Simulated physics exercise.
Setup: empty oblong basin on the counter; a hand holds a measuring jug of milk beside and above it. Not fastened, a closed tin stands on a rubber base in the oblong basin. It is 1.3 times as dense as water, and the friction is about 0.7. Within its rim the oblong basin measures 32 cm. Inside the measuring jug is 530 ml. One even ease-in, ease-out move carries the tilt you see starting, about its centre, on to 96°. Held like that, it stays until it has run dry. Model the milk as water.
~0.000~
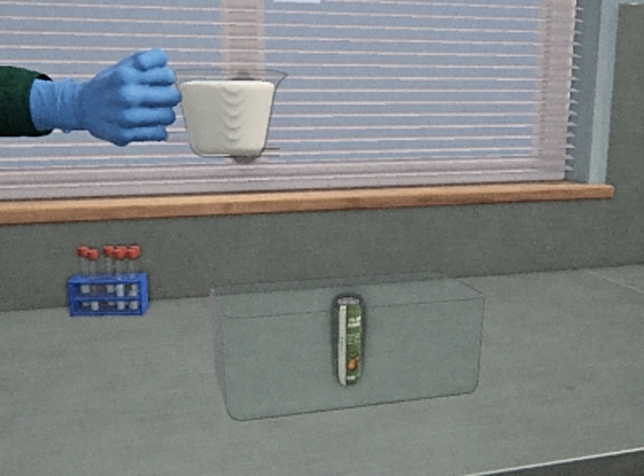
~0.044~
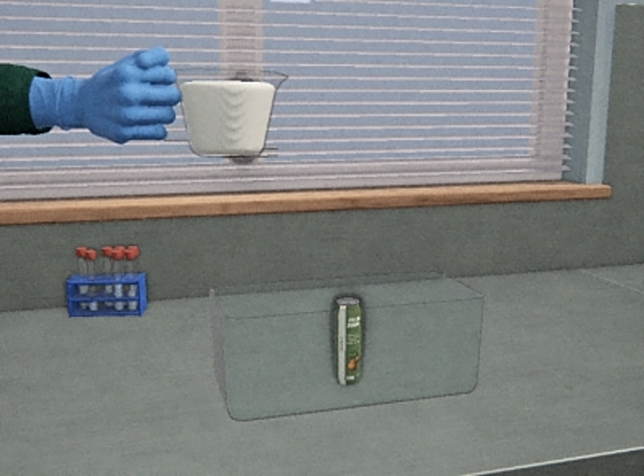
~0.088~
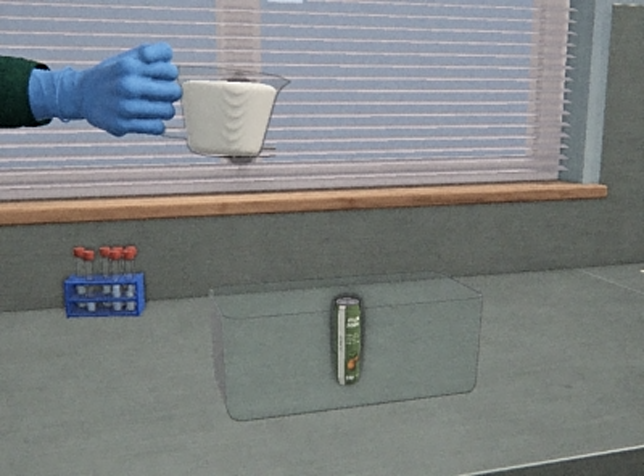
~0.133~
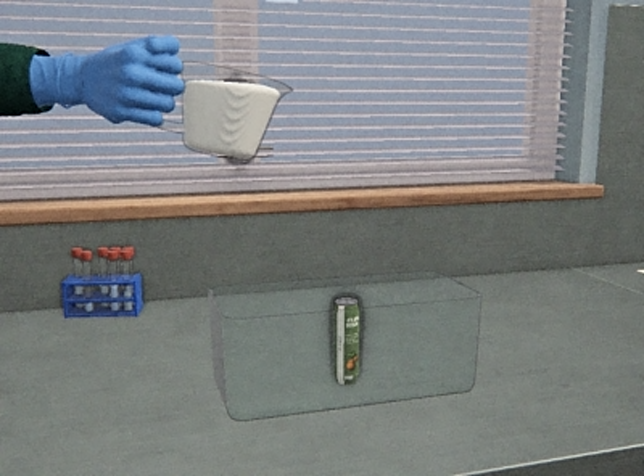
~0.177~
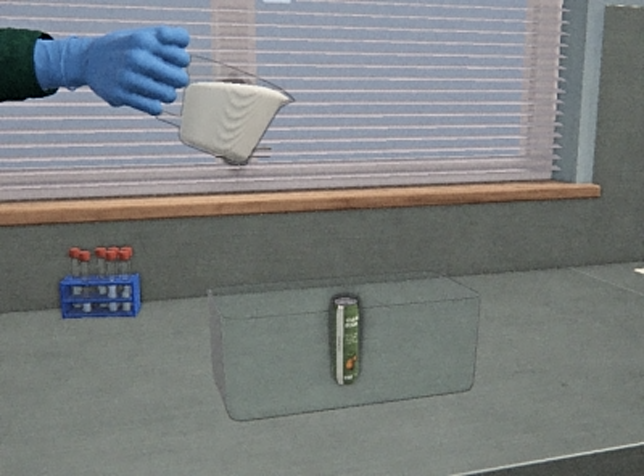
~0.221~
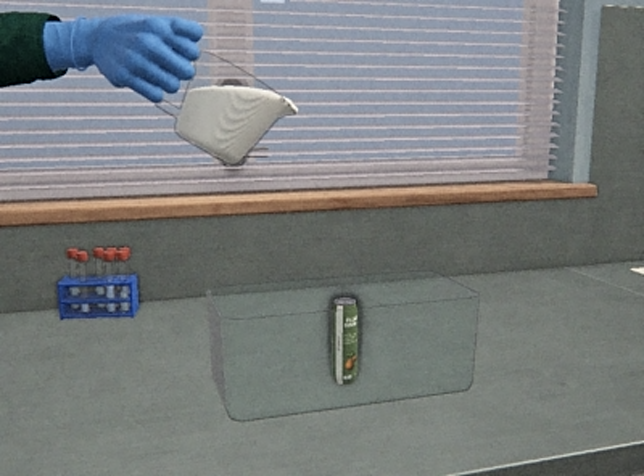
A blue-gloved hand holds a clear measuring jug of milk upright above and to the left of an empty, clear oblong basin with a green tin standing inside. The hand then tilts the jug steadily to the right, its right rim dipping until milk reaches the lip and a little passes over it.
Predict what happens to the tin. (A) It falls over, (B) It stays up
It falls over (A).
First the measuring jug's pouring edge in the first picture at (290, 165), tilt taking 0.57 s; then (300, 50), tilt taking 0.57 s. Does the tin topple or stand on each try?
In the first try it remains standing; in the second it remains standing.
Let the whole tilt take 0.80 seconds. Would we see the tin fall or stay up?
In that case the tin does not tip.
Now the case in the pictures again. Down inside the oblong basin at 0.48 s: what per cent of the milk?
Around 12 percent.
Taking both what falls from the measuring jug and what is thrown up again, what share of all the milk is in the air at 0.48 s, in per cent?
I'd say close to 48 per cent.
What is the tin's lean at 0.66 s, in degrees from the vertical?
0°.
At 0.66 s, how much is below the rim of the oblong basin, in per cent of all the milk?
It works out near 70 per cent.
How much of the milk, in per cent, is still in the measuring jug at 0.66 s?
Roughly 7 percent remains.
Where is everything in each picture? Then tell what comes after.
In the first picture, it leans 0°; its right rim is at (288, 74); the milk meets the walls at (179, 85) and (273, 85); the oblong basin's rim runs from (216, 303) to (463, 284); the tin's top is at (349, 305).
In the second picture, it leans 1°; its right rim is at (289, 76); the milk meets the walls at (180, 84) and (274, 86).
In the third picture, it leans 6°; its right rim is at (291, 81); the milk meets the walls at (181, 83) and (274, 88).
In the fourth picture, it leans 12°; its right rim is at (293, 89); the milk meets the walls at (184, 82) and (278, 92).
In the fifth picture, it leans 21°; its right rim is at (295, 100); the milk meets the walls at (188, 86) and (284, 96).
In the sixth picture, it leans 31°; its right rim is at (296, 114); the milk meets the walls at (187, 92) and (283, 103); 2 per cent is over the edge.
Then, 0.48 s in, the tilt is 90° and 41 per cent is still to pour; the tin stands where it began.
Then, 0.66 s in, the tilt is 96° and 7 per cent is still to pour; the tin stands where it began.
Then, 0.86 s in, the tilt is 96° and 1 per cent is still to pour; the tin leans 11°.
Then, 1.07 s in, the tilt is 96° and 0 per cent is still to pour; the tin lies on its side.
Finally, the tin lies on its side.
